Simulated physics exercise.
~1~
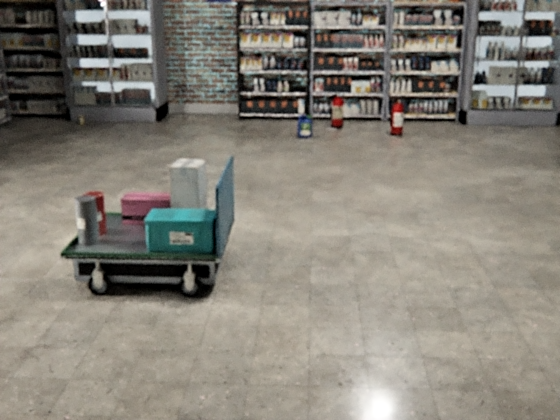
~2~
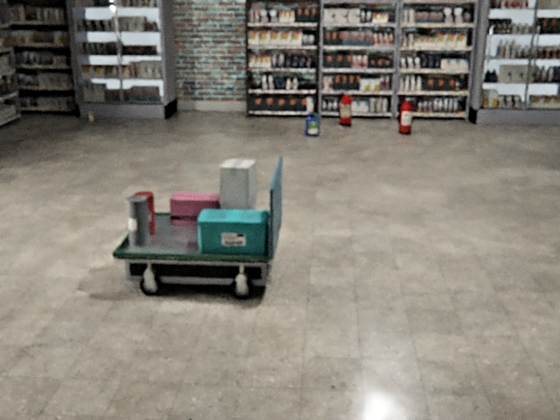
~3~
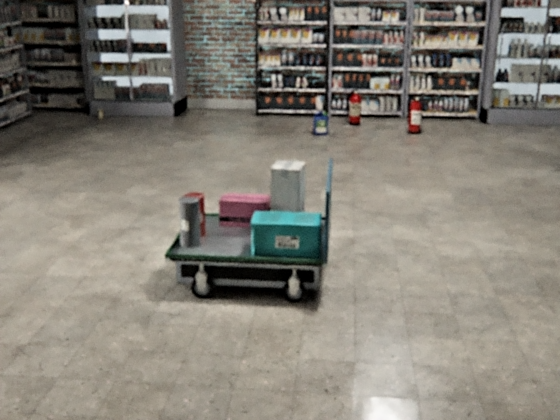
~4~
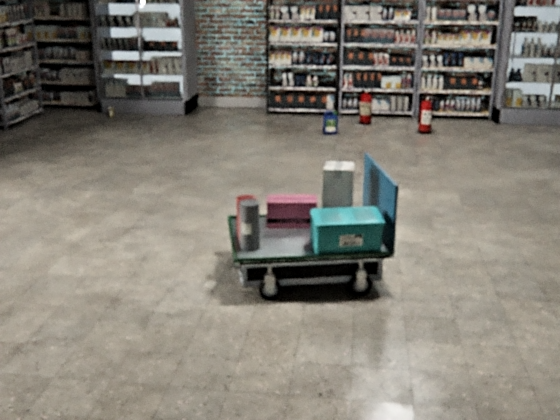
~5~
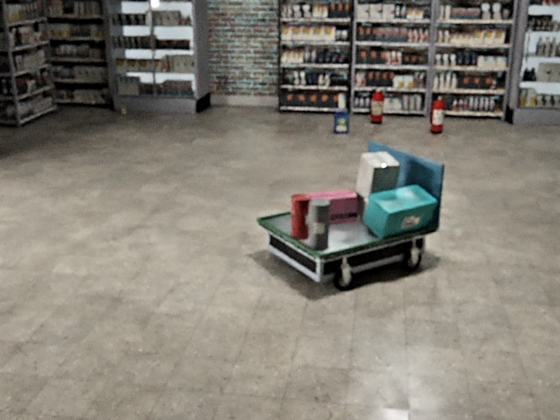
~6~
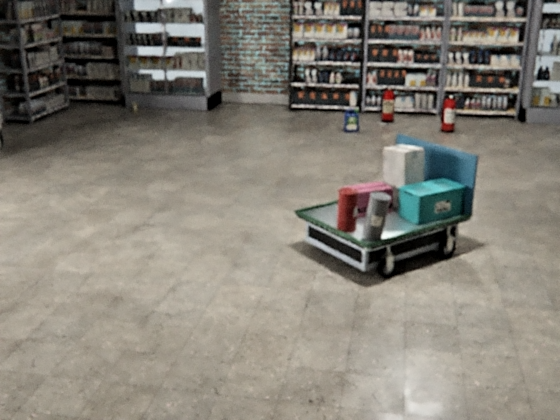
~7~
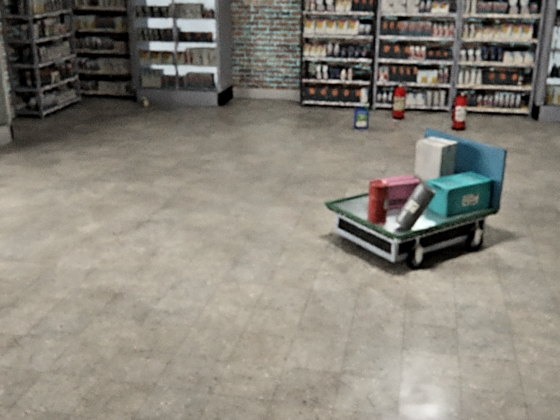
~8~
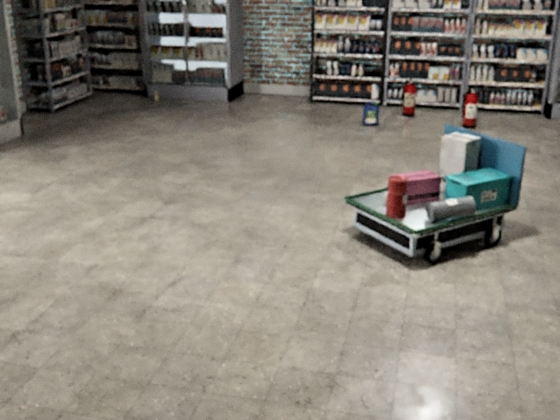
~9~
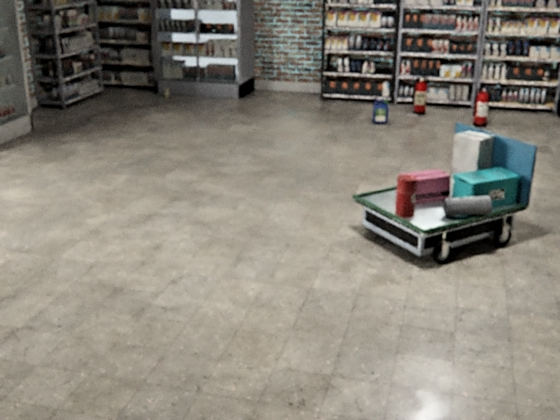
In a store aisle with stocked shelves behind, a flat cart carrying white, pink and turquoise boxes and red and grey canisters rolls right, then curves away toward the shelves. The grey canister tips over and ends lying on the deck, while the white box and red canister remain standing.
